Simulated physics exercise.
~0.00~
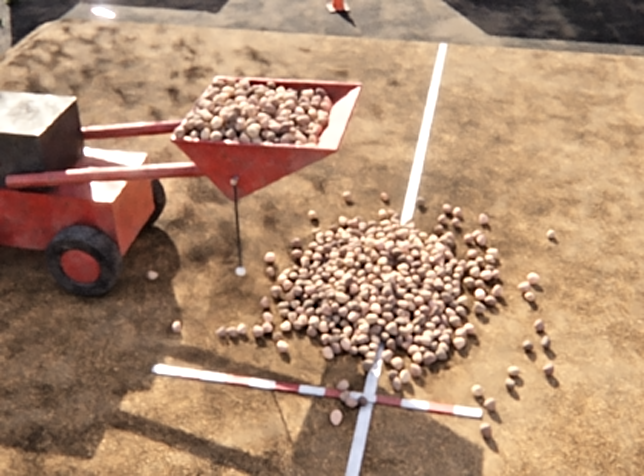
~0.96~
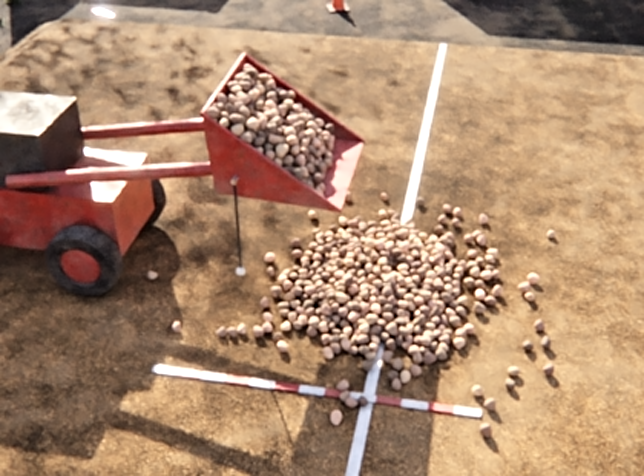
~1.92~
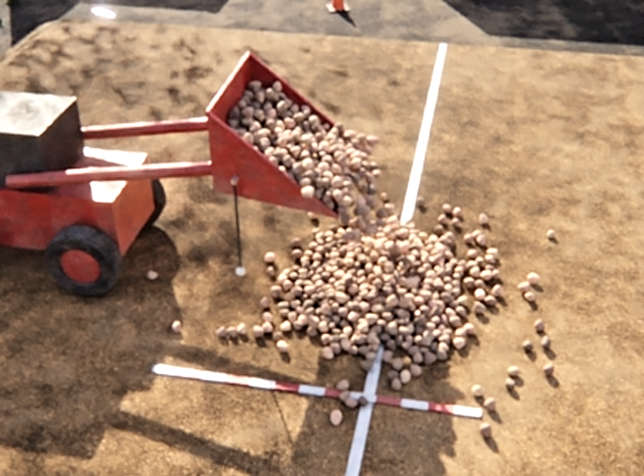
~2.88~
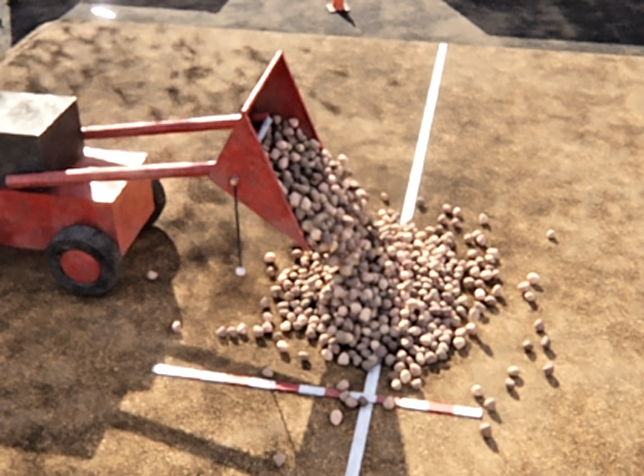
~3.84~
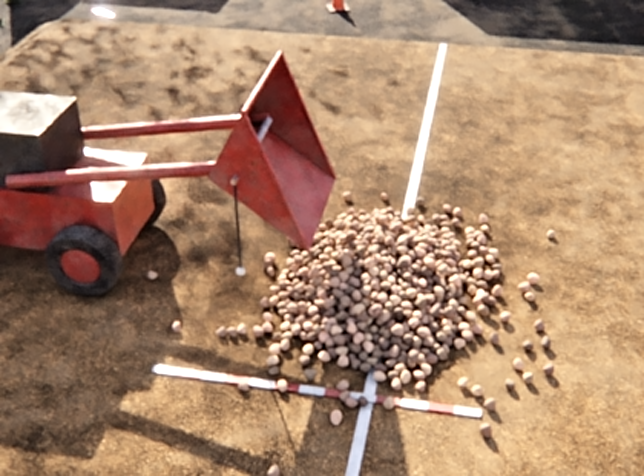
On a patch of flat brown ground in sunlight, seen from above at an angle, a red loader with black tyres stands at the left, its raised bucket full of pale, rounded stones. A heap of similar stones already lies at the centre, across a white painted line, near a red and white banded strip. The bucket tips forward to the right, and its stones begin to slide over the lip. They pour down in a thick stream onto the near left side of the heap. Finally the bucket hangs steeply tilted and empty beside a larger heap spread on both sides of the line.
